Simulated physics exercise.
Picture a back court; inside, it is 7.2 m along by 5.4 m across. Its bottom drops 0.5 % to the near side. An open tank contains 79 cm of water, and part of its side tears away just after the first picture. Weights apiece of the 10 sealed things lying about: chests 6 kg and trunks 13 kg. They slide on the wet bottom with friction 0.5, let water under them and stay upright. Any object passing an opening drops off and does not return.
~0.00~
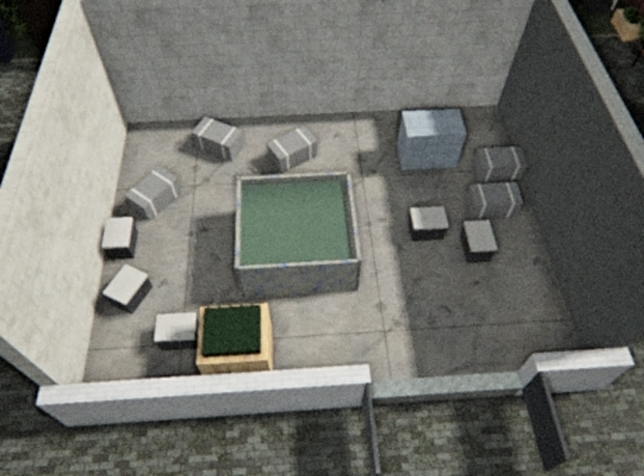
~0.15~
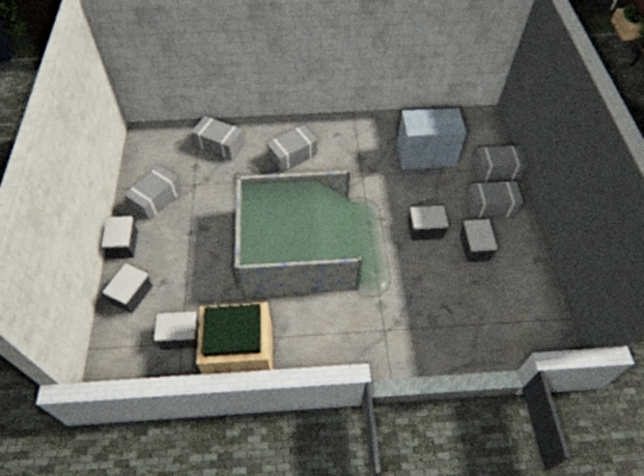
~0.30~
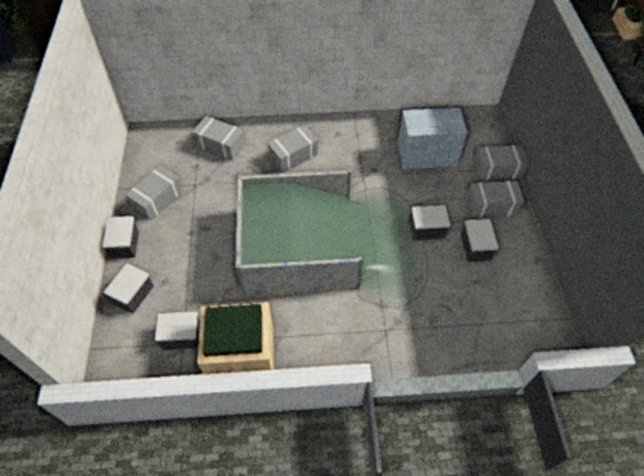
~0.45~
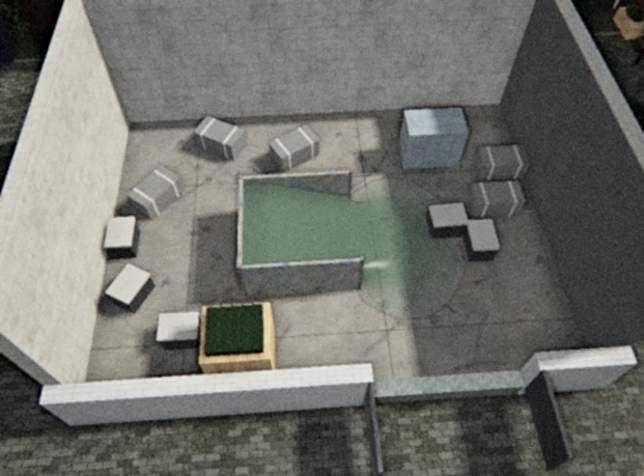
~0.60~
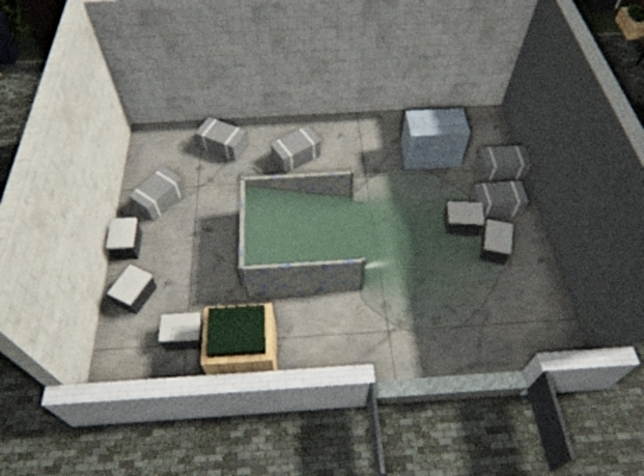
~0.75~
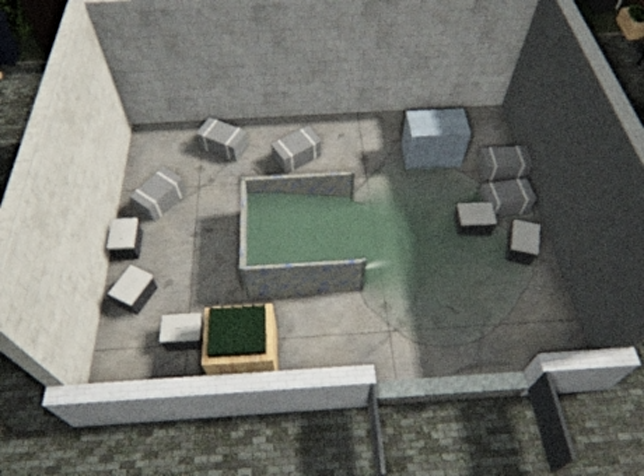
In a walled court, water spreads from a broken tank and shifts some boxes rightward.
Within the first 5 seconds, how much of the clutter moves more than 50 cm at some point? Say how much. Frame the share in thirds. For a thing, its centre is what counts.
A third to two thirds.
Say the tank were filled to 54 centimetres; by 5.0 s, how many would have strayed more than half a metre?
In that case 4 of them.
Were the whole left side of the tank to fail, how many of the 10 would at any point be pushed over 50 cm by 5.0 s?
Result: 6 of them.
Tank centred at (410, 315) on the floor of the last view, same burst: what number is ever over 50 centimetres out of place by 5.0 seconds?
Then 4 of them would.
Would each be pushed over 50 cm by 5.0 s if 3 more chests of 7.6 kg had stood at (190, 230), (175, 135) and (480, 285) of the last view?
Note, in sequence: Under threshold; under threshold; over threshold.
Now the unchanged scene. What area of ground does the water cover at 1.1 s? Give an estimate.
About 14 m2 is covered.
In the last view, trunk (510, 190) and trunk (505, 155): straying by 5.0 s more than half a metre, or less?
Result, in order: Above the line; above the line.
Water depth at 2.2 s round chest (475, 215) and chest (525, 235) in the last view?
Around 31 cm and 32 cm.
After 1.1 s 2 of 10 are over 50 cm from their spots; 2 afloat.
After 2.2 s 3 of 10 are over 50 cm from their spots; 3 afloat.
After 3.5 s 3 of 10 are over 50 cm from their spots; 4 afloat.
After 5.0 s 5 of 10 are over 50 cm from their spots, and 5 have been at some point; 4 afloat.
